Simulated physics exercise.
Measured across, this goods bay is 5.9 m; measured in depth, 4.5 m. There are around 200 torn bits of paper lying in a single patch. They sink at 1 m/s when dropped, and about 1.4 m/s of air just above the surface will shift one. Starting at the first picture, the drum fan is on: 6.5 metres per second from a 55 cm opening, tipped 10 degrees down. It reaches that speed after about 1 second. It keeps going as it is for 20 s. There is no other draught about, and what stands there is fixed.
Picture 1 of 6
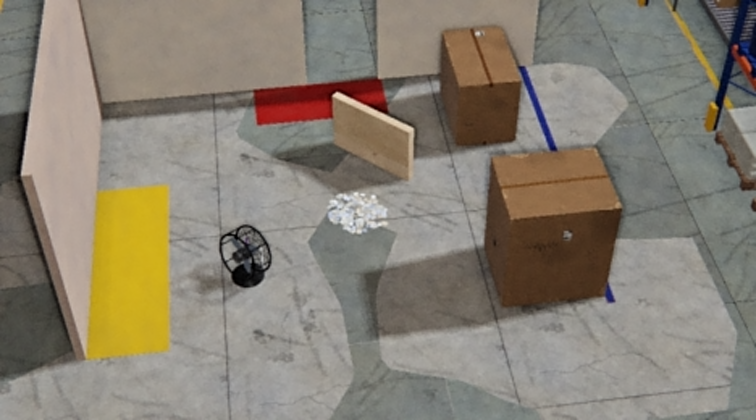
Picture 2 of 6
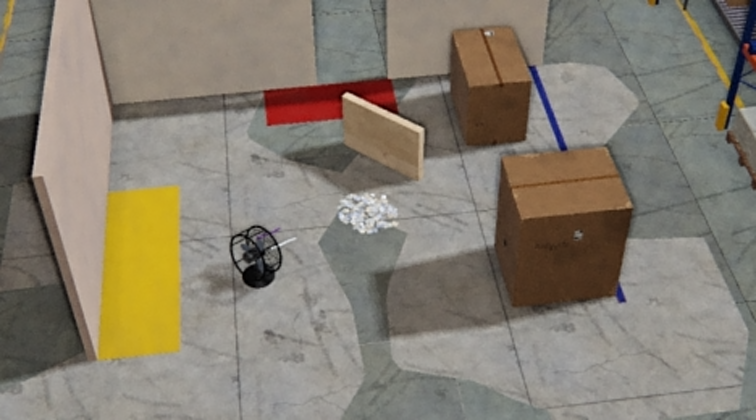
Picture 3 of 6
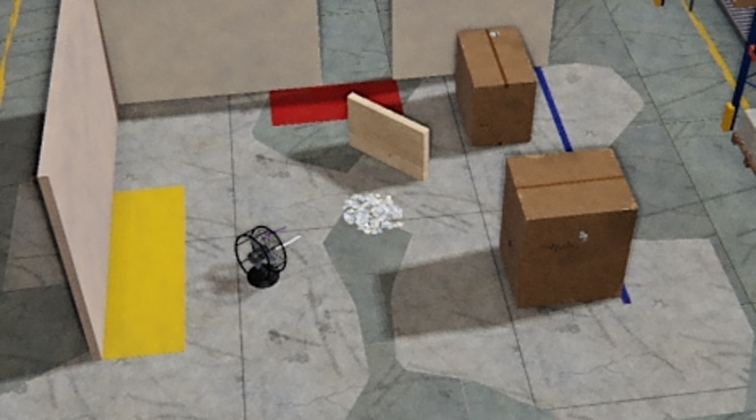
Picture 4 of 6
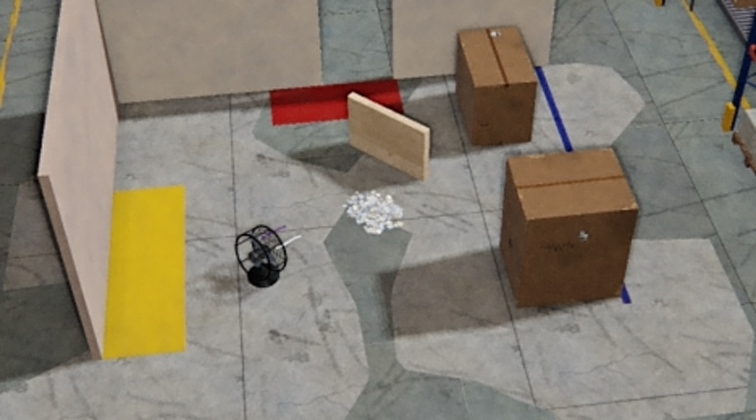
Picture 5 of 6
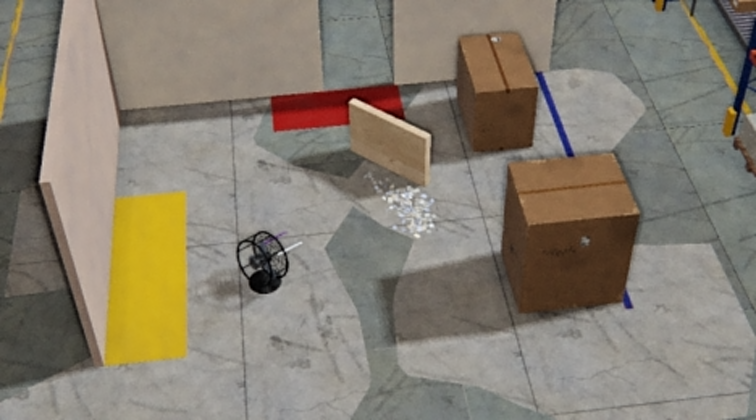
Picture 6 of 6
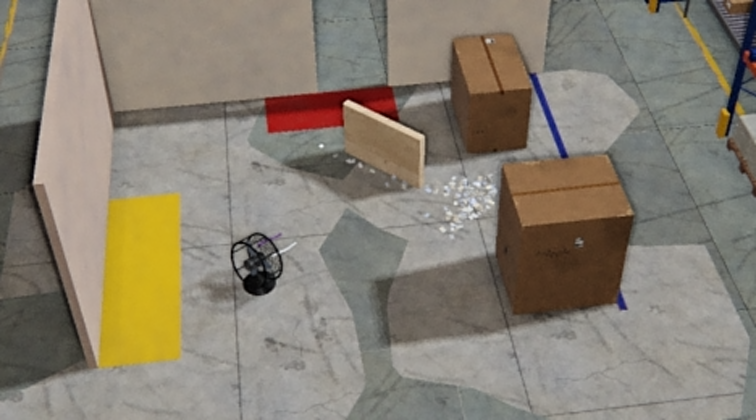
Two pale partition walls stand at the back and another on the left of a grey concrete goods bay, seen from high above. Two brown cartons sit on the right by a blue line, with a red painted bay behind a small wooden screen, white paper bits centrally, and a black fan near a yellow patch. The view shifts slightly, then the paper scatters rightward, spreading towards the nearer carton.
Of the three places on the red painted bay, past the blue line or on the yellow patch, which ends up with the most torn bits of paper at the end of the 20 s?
I would say the blue one.
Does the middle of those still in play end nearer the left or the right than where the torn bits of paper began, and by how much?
Net drift: Rightward, close to 2.8 m.
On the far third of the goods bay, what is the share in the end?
About 4 percent.
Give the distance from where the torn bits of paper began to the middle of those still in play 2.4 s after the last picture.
Roughly 2.6 m.
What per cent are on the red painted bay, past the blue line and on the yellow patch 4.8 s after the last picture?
2 % red, 80 % blue, 0 % yellow.
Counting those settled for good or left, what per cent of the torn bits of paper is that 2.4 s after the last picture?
About 50 per cent.
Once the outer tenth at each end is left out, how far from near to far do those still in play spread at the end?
2.8 m or thereabouts.
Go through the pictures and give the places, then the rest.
The middle of the torn bits of paper is near (358, 212), none has stirred yet and the mouth of the drum fan is at (245, 253), in the first picture.
The middle of the torn bits of paper is near (368, 211), none has stirred yet, the blue line is centred on (576, 171), the red painted bay is centred on (330, 102) and the yellow patch is centred on (142, 267), in the second picture.
The middle of the torn bits of paper is near (373, 211), none has stirred yet, the top of a screen is at (387, 113) and the top of a large carton is at (571, 182), in the third picture.
The middle of the torn bits of paper is near (375, 213), the farthest in sight from the drum fan is at (389, 198) and about 15 % have left their places, in the fourth picture.
The middle of the torn bits of paper is near (408, 207), the farthest in sight from the drum fan is at (434, 199) and about 95 % have left their places, in the fifth picture.
The middle of the torn bits of paper is near (467, 197), the farthest in sight from the drum fan is at (489, 175) and all have left their places, in the sixth picture.
Then, 2.4 s after the last picture the count stands so, 68 % are past the blue line, 3 % on the red painted bay and 0 % on the yellow patch; the middle of those still in play is near (564, 184).
Then, 4.8 s after the last picture the count stands so, 77 % are past the blue line, 2 % on the red painted bay and 0 % on the yellow patch; the middle of those still in play is near (579, 193).
Then, 9.4 s after the last picture the count stands so, 87 % are past the blue line, 2 % on the red painted bay and 0 % on the yellow patch; the middle of those still in play is near (592, 186).
Then, 18.4 s after the last picture, at the end, 89 % are past the blue line, 2 % on the red painted bay and 0 % on the yellow patch; the middle of those still in play is near (589, 203).
